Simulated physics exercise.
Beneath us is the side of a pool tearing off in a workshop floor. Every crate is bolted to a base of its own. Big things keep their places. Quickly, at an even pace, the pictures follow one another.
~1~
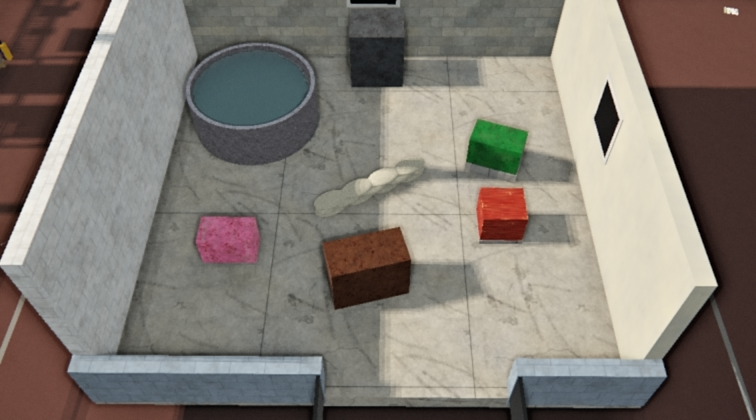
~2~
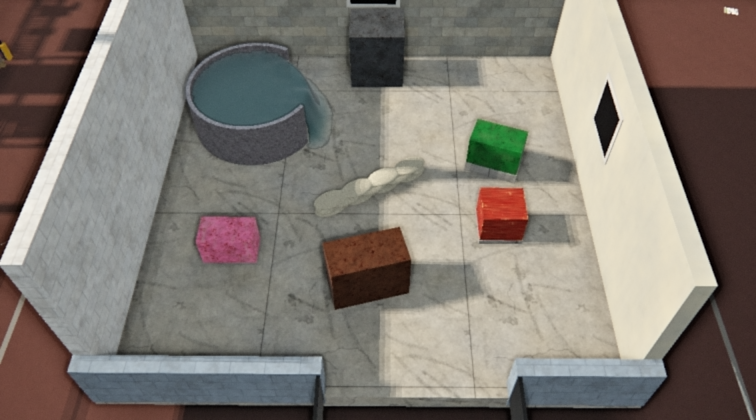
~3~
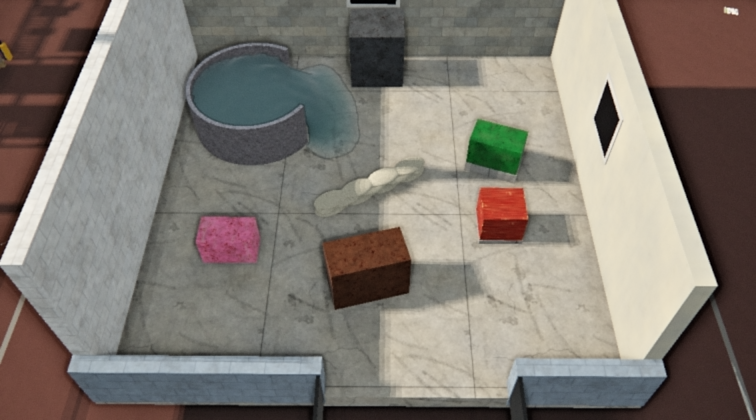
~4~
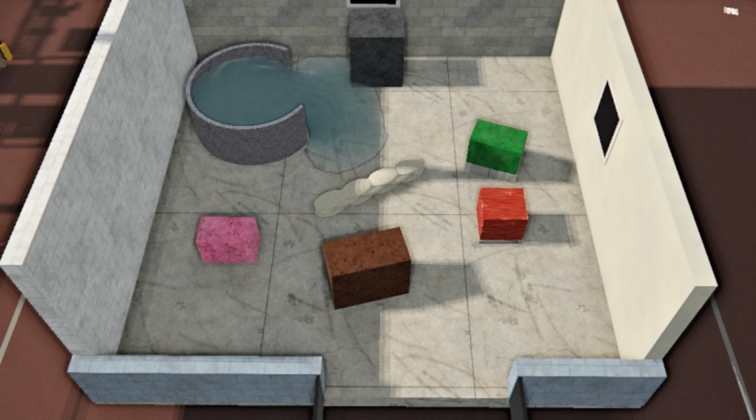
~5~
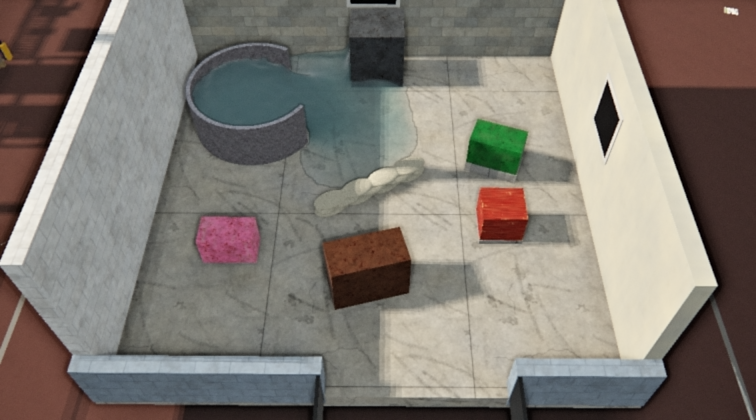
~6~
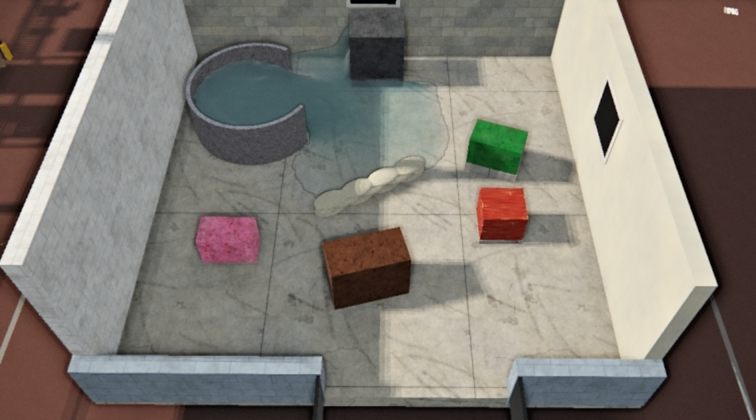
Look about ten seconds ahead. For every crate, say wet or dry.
In the end most likely the green crate gets water on it; most likely the pink crate gets water on it; most likely the red crate gets water on it.
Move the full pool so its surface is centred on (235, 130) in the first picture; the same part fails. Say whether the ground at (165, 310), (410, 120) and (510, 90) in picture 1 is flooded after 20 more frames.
As listed: Clear, flooded, wet.
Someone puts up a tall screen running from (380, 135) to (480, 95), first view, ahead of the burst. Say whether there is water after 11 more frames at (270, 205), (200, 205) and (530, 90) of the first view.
First unwetted, then unwetted, then inundated.
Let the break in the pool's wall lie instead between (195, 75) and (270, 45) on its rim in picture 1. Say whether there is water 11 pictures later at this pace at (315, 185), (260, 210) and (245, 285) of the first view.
In sequence: Untouched, untouched, untouched.
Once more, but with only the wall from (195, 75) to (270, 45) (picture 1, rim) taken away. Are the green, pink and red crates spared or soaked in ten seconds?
The green crate never gets wet; the pink crate is flooded; the red crate never gets wet.
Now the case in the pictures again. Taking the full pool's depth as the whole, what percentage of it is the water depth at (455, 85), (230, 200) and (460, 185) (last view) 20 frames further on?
I'd say close to 8, 2 and 6 percent.
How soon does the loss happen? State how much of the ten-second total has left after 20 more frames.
By my reckoning, 0 %.
A moment on, water covers 30 % of the floor; the green crate water round its plinth, the pink crate not reached, the red crate not reached.
Next, water covers 40 % of the floor; the green crate water round its plinth, the pink crate not reached, the red crate water round its plinth.
Then, water covers 60 % of the floor; the green crate water round its plinth, the pink crate water round its plinth, the red crate water round its plinth.
Later, water covers 85 % of the floor; the green crate water round its plinth, the pink crate water round its plinth, the red crate water round its plinth.
In the end, water covers 100 % of the floor; the green crate was topped, the pink crate was topped, the red crate was topped.
